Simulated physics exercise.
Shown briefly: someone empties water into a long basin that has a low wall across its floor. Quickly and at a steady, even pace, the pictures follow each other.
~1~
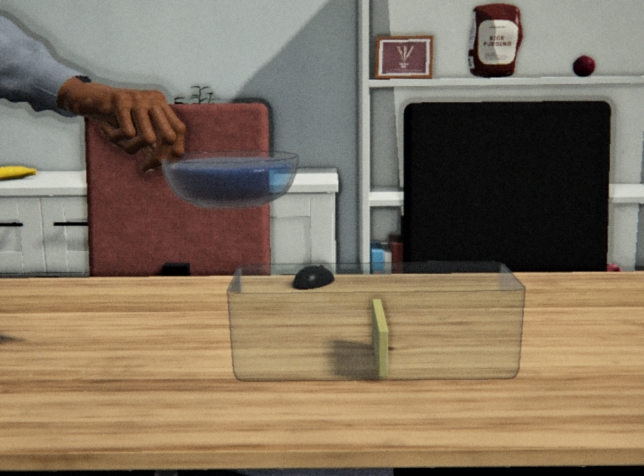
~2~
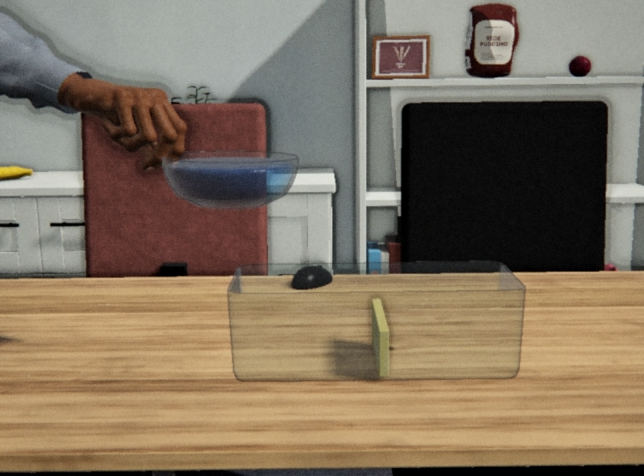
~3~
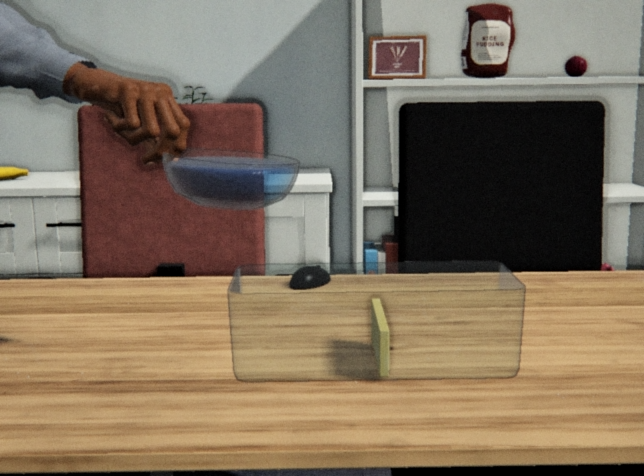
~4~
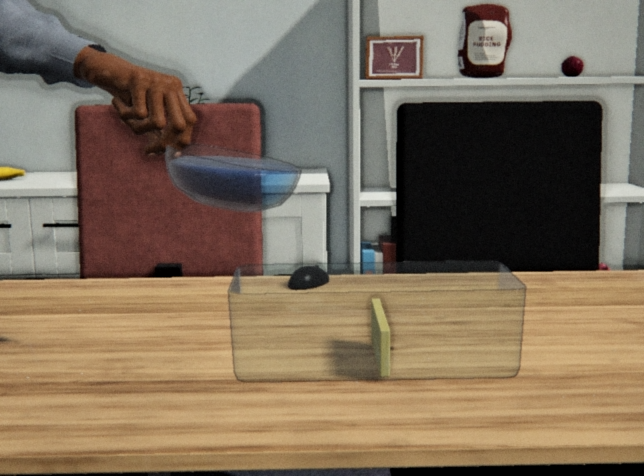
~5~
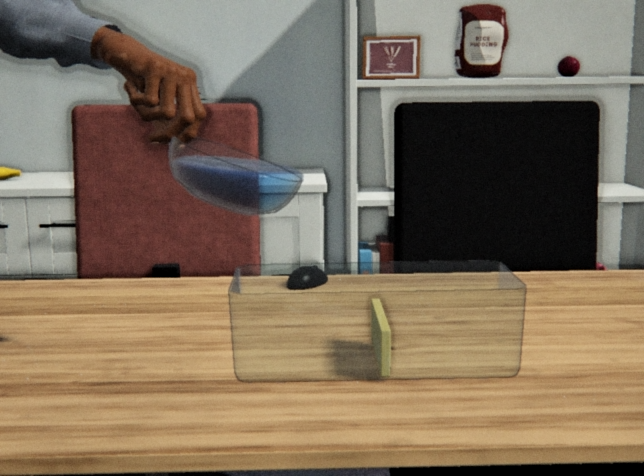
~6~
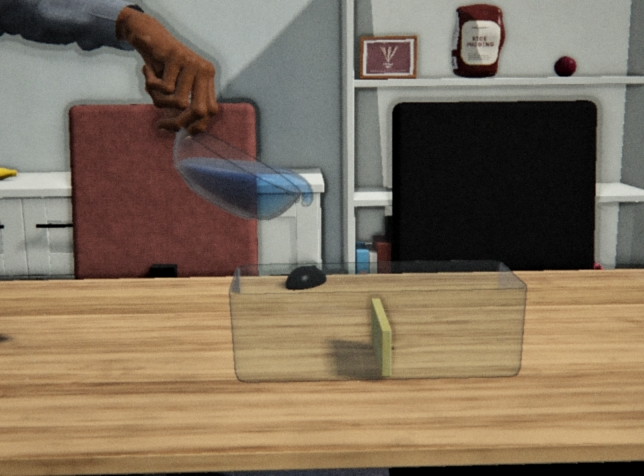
In this clip, a hand holds a clear bowl of blue water above a transparent basin with a low upright divider and a dark round object, then gradually tilts the bowl rightward until water begins slipping over its right rim.
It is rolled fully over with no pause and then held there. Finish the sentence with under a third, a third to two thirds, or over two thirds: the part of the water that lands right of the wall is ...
It is under a third.
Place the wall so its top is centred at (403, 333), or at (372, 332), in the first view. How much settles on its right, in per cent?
Record: Case 1 near 20 %, case 2 near 20 %.
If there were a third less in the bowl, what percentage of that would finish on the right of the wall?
About 5 parts in a hundred, give or take.
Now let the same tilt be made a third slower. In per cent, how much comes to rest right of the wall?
It comes to near 0 per cent.
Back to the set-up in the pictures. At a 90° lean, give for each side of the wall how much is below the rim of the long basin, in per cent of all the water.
On the left 65 per cent, on the right 0 per cent.
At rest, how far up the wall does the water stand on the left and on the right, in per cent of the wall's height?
Roughly 50 percent left, 0 percent right.
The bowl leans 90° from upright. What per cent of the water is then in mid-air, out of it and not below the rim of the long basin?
Around 25 %.
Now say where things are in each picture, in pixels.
It leans 0°; its right rim is at (297, 157); the water meets the walls at (167, 165) and (296, 163); the long basin's rim runs from (234, 280) to (513, 276); the wall's top is at (380, 315), in the first frame.
It leans 1°; its right rim is at (298, 159); the water meets the walls at (167, 164) and (296, 164), in the second frame.
It leans 5°; its right rim is at (299, 164); the water meets the walls at (169, 162) and (297, 166), in the third frame.
It leans 12°; its right rim is at (301, 171); the water meets the walls at (171, 160) and (299, 168), in the fourth frame.
It leans 21°; its right rim is at (301, 182); the water meets the walls at (174, 159) and (300, 175); 3 per cent is over the edge, in the fifth frame.
It leans 31°; its right rim is at (300, 194); the water meets the walls at (178, 161) and (284, 178); 11 per cent is over the edge, in the sixth frame.
A moment on, the bowl is tipped on its side and 8 per cent is still to pour, 66 is left of the wall and 0 right of it.
Next, the bowl is tipped right over and 0 per cent is still to pour, 90 is left of the wall and 3 right of it.
Then the bowl is tipped right over and 0 per cent is still to pour, 91 is left of the wall and 5 right of it.
Later the bowl is tipped right over and 0 per cent is still to pour, 91 is left of the wall and 5 right of it.
At rest 91 per cent lies left of the wall, 5 right of it and 4 outside.
